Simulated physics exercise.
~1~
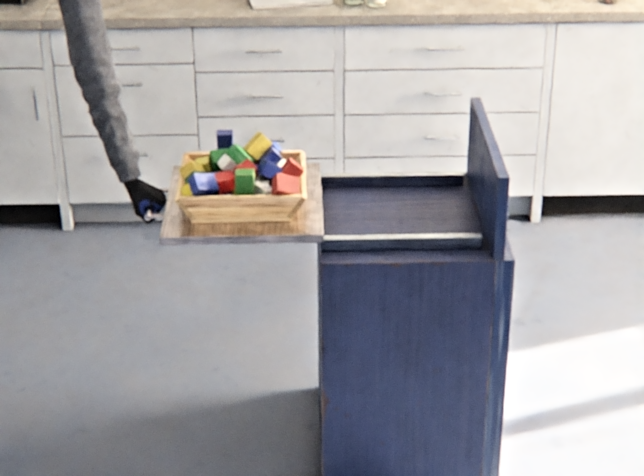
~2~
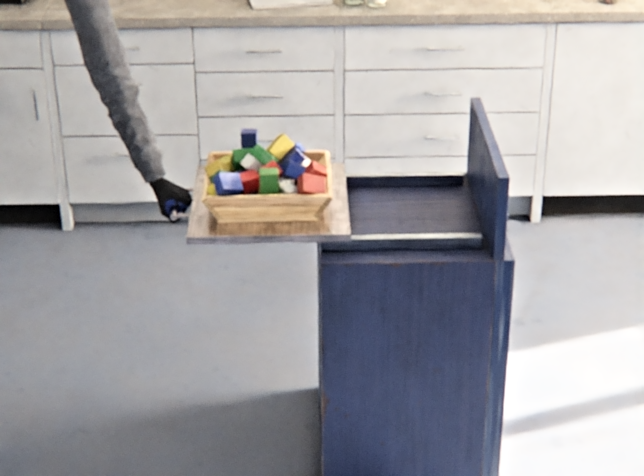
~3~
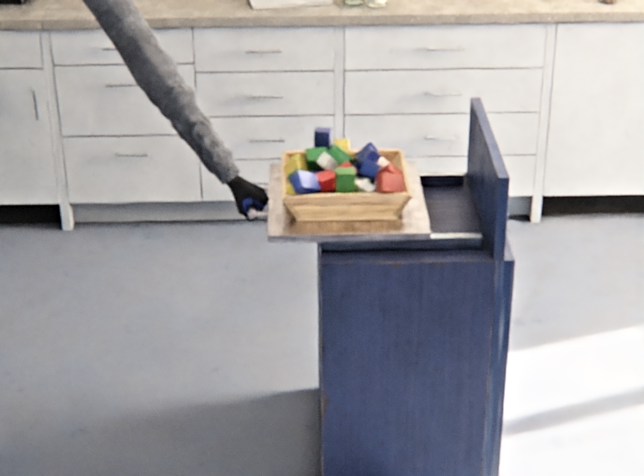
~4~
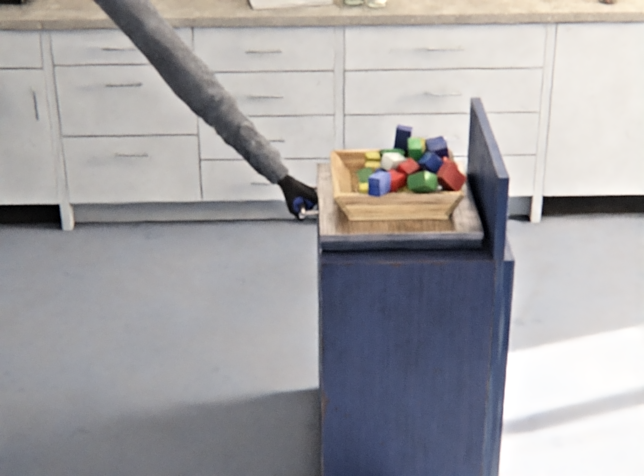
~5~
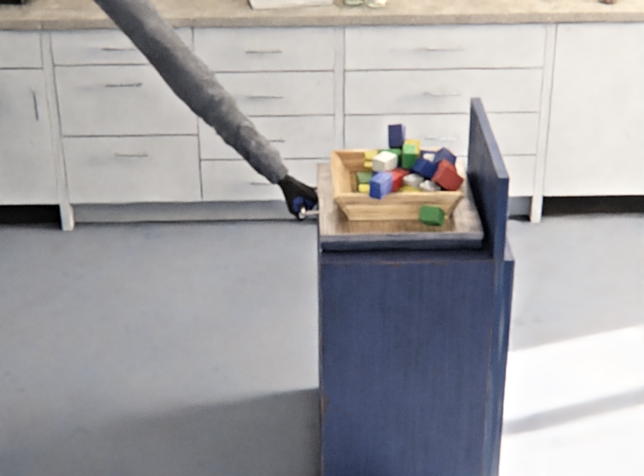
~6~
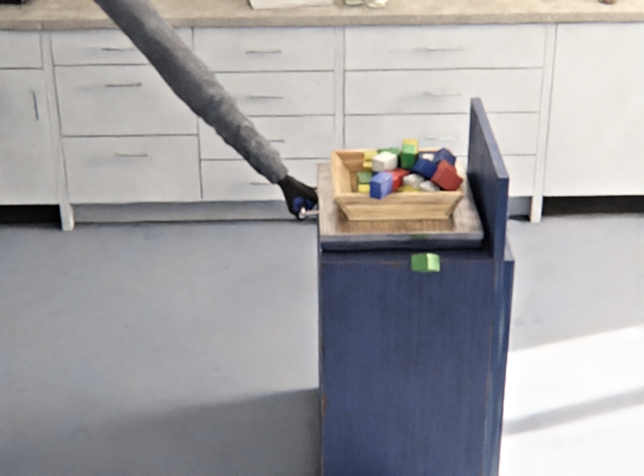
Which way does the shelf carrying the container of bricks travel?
The shelf moves to the right, over the blue cabinet and toward its raised back panel.
